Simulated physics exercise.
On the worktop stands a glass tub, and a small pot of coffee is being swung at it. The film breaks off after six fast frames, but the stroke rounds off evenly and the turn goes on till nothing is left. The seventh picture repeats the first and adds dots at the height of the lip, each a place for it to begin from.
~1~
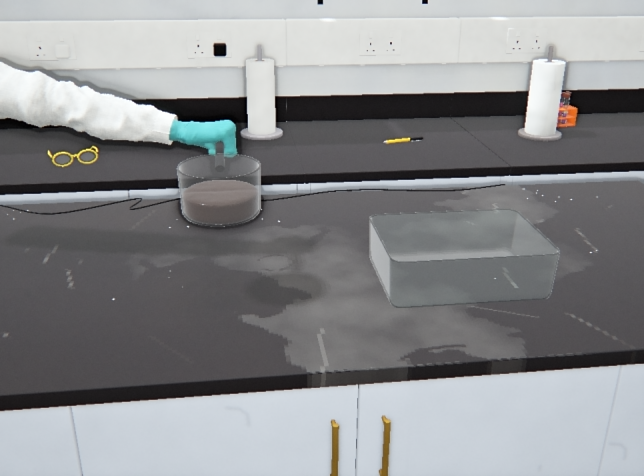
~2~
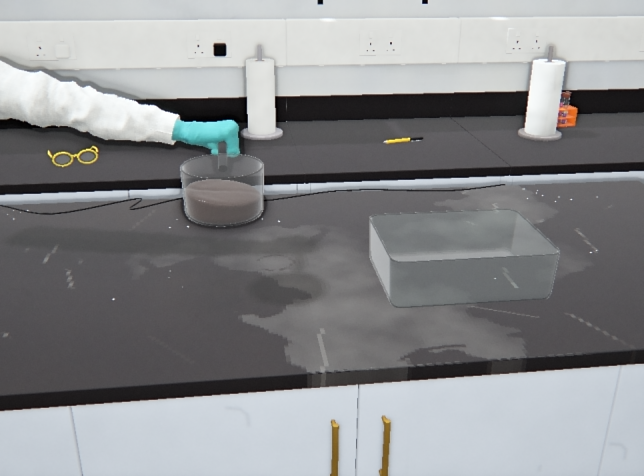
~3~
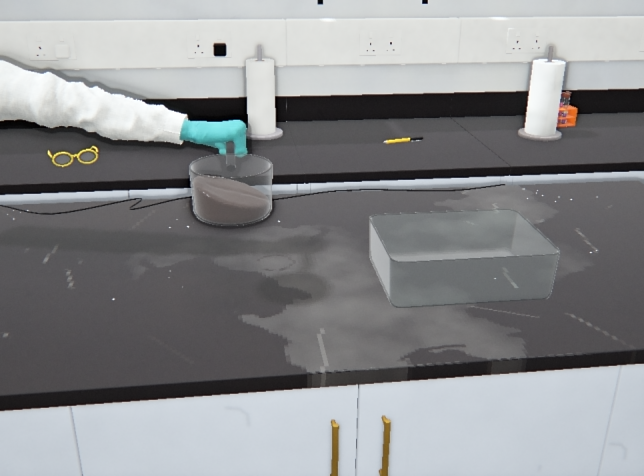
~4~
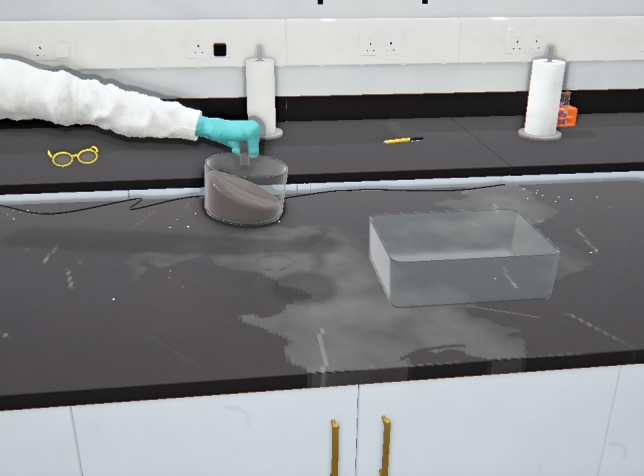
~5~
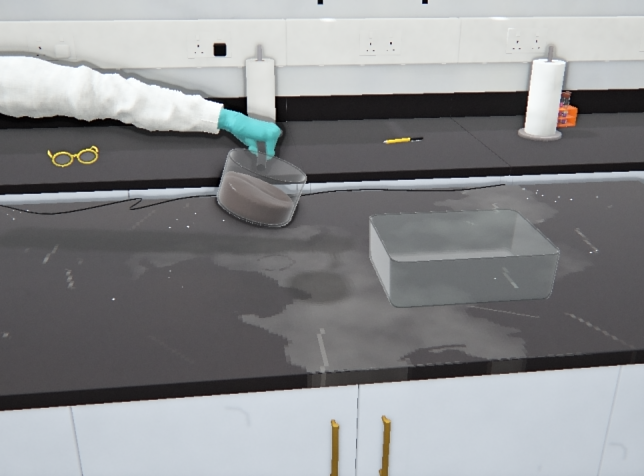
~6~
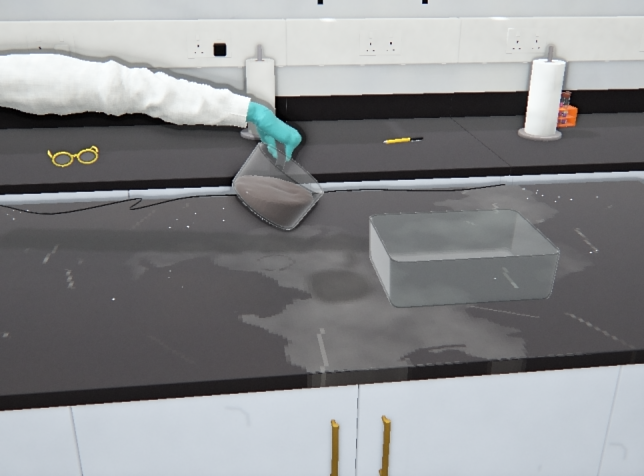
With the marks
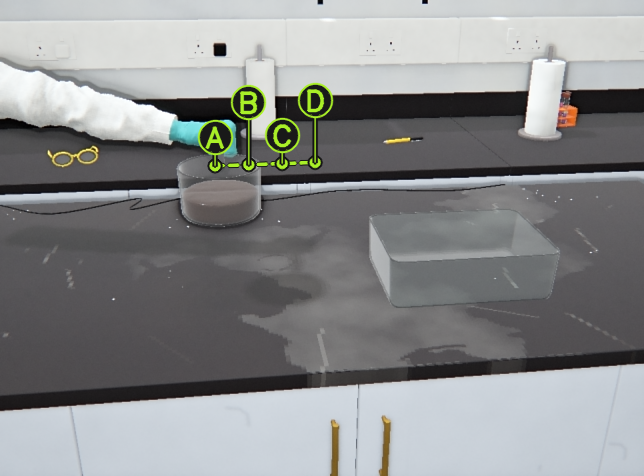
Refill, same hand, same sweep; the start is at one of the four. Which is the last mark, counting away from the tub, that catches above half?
Dot C.
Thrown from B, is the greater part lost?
Yes, that goes wrong.
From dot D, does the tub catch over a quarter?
Yes.
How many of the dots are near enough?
Two of them.
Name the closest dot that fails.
B.
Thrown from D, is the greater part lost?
No.
On the marked copy, A at (215, 165); B at (248, 164); C at (282, 163); D at (315, 162).
Choosing A, about 0 % lands in the tub, 99 % falls short.
Choosing B, about 22 % lands in the tub, 75 % falls short and 3 % goes beside or beyond.
Choosing C, about 69 % lands in the tub, 24 % falls short and 7 % goes beside or beyond.
Choosing D, about 86 % lands in the tub, 2 % falls short and 12 % goes beside or beyond.
